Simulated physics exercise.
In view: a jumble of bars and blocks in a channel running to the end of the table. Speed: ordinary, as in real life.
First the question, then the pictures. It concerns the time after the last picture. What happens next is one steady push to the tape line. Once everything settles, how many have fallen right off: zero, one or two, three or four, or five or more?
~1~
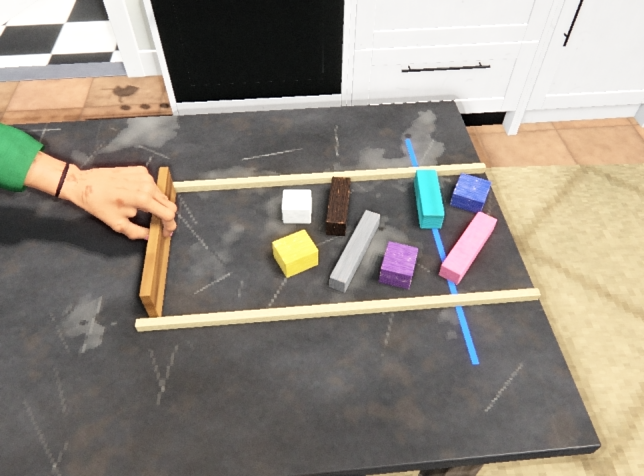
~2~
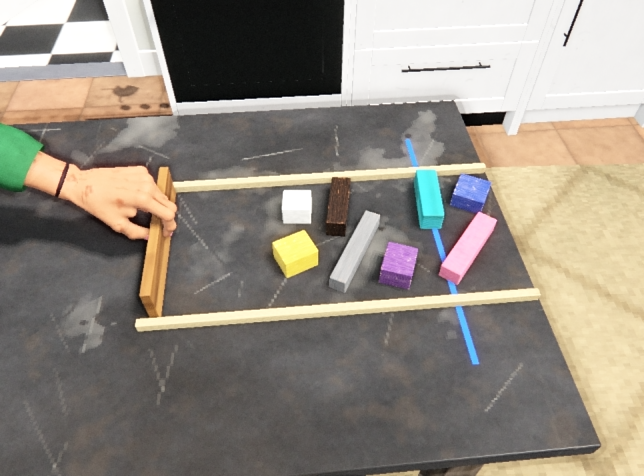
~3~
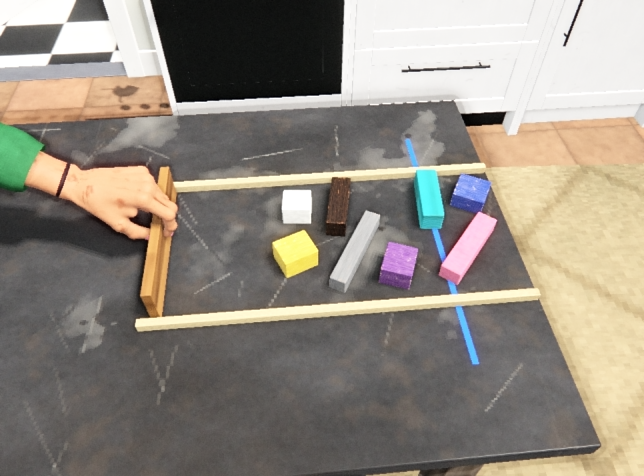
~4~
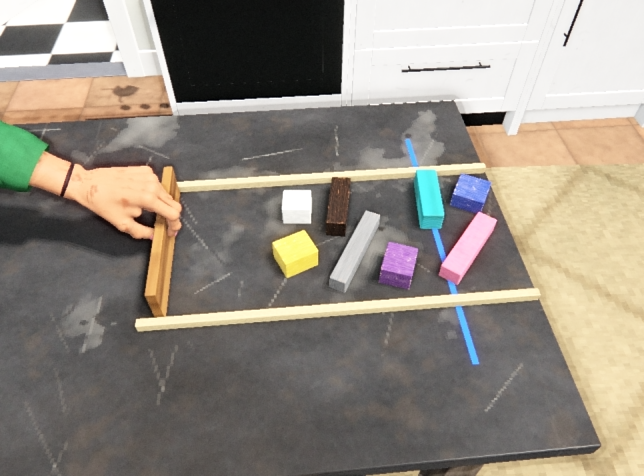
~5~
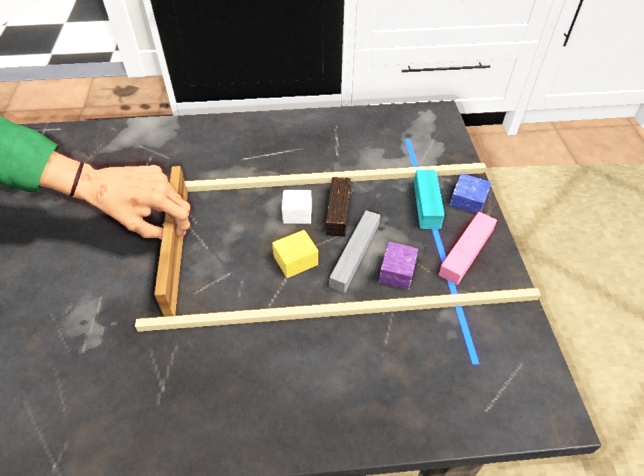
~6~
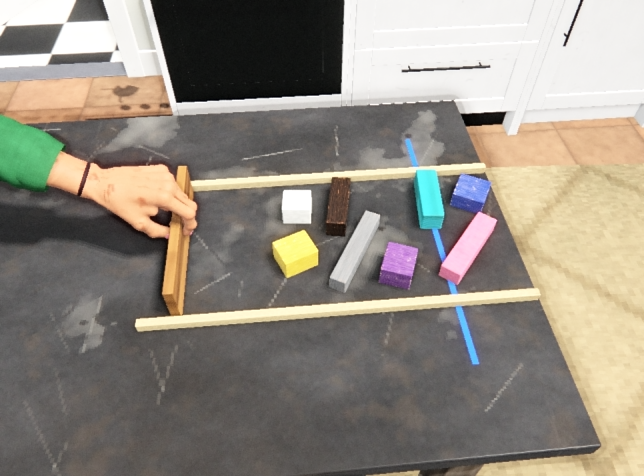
The count that comes down will most likely be a single one or two.
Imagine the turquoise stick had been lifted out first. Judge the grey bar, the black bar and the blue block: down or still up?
The grey bar stays put; the black bar stays put; the blue block stays put.
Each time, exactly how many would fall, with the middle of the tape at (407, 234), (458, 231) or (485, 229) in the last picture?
Result per try: 0; 4; 6.
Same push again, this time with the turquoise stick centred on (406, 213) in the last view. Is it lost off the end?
From that start it hangs on.
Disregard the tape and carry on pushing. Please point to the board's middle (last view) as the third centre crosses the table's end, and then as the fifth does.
At (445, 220) for the third, at (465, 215) for the fifth.
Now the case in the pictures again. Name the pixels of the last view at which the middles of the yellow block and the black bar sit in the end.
Final positions - yellow block around (461, 246), black bar around (466, 199).
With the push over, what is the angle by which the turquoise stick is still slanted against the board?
Somewhere near 15 degrees, I'd say.
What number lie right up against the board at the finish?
It's 2 of them.
Early on, none off yet; blue block at rest near (471, 194); pink bar at rest near (469, 247); turquoise stick at rest near (428, 198).
Finally, the number that fall off is one or two; lost, pink bar and blue block.
